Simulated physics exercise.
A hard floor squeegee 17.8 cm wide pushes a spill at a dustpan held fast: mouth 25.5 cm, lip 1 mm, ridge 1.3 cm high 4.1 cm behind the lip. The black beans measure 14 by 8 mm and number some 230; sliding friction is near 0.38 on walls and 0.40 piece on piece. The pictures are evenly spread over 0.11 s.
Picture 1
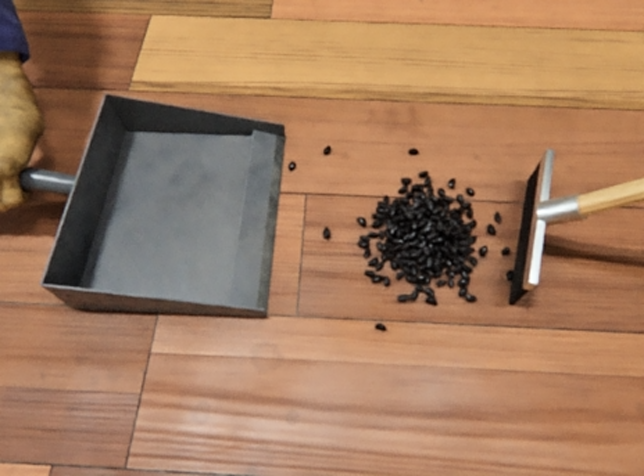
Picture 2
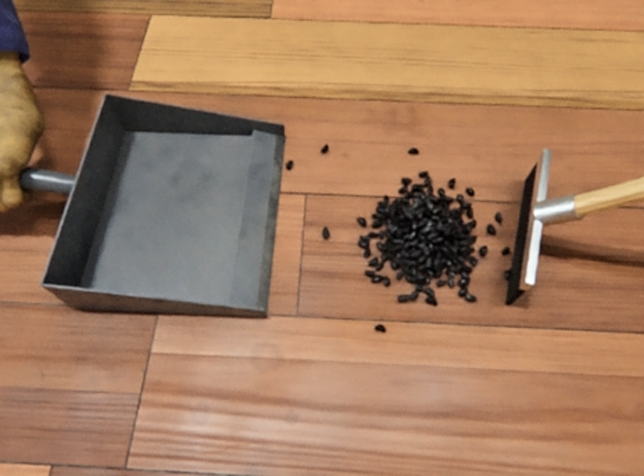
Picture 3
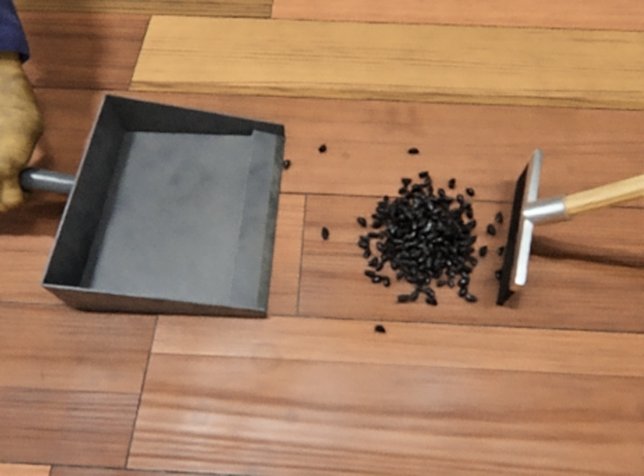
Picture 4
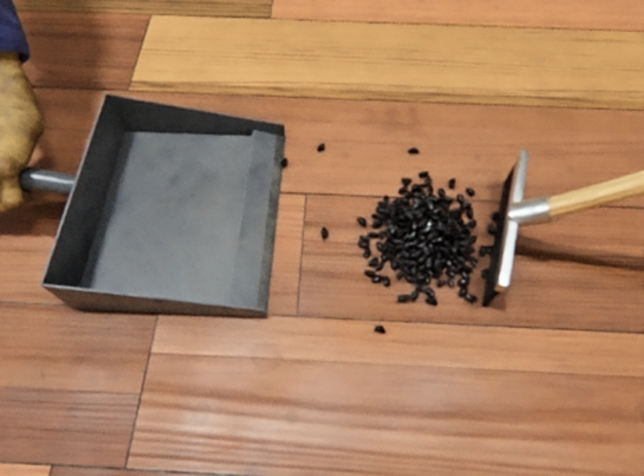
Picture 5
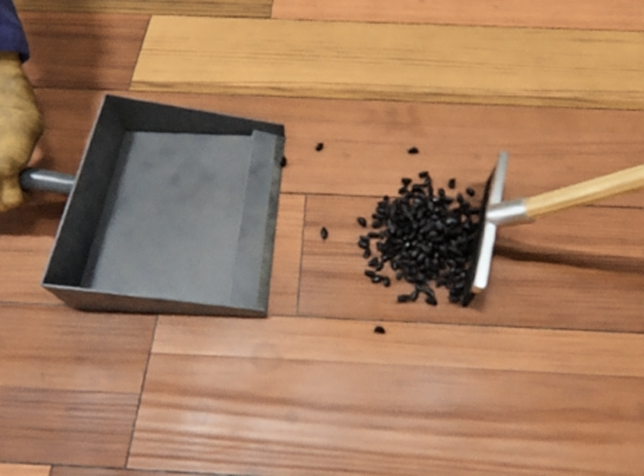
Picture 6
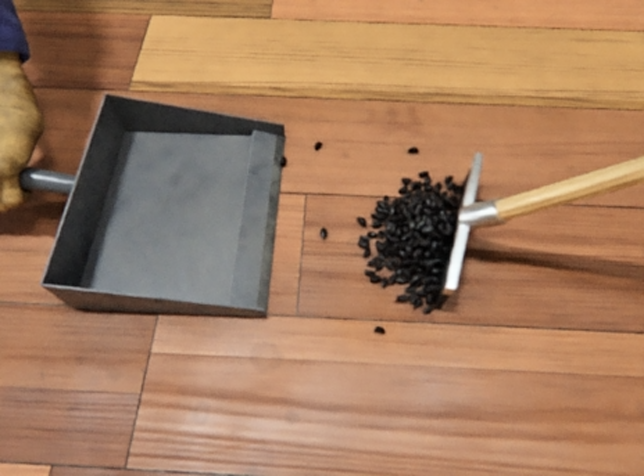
The footage shows a squeegee on a wooden handle sliding left across a wood floor into a pile of black beans, pressing its right side inward, while a gloved hand holds a gray metal dustpan still at left.
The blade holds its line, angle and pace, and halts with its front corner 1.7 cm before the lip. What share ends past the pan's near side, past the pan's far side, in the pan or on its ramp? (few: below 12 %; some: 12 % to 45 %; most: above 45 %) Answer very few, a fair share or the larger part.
Near side very few, far side very few, pan the larger part.
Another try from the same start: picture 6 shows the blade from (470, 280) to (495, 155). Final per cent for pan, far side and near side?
Pan 50, far 10, near 5.
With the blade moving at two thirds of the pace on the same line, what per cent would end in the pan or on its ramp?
Then about 40 per cent.
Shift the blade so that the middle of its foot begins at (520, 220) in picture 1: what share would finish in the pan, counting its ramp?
Some 60 per cent.
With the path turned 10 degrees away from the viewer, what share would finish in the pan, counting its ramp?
In that case some 70 per cent.
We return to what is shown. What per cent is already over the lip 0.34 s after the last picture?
About 70 per cent by then.
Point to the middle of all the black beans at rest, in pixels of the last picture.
At about (255, 213).
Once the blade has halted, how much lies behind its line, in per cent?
About 0 per cent.
Then, 0.09 s after the last picture, middle of the blade 10 cm from the lip; 0 % over the lip, far side 0 %, near side 0 %.
Then, 0.14 s after the last picture, middle of the blade 5 cm from the lip; 5 % over the lip, far side 0 %, near side 5 %.
Then, 0.34 s after the last picture, middle of the blade 4 cm from the lip; 70 % over the lip, far side 5 %, near side 5 %.
In the end, near side 5 %, far side 5 %, pan 65 %, in front of the lip or behind the blade 25 %.
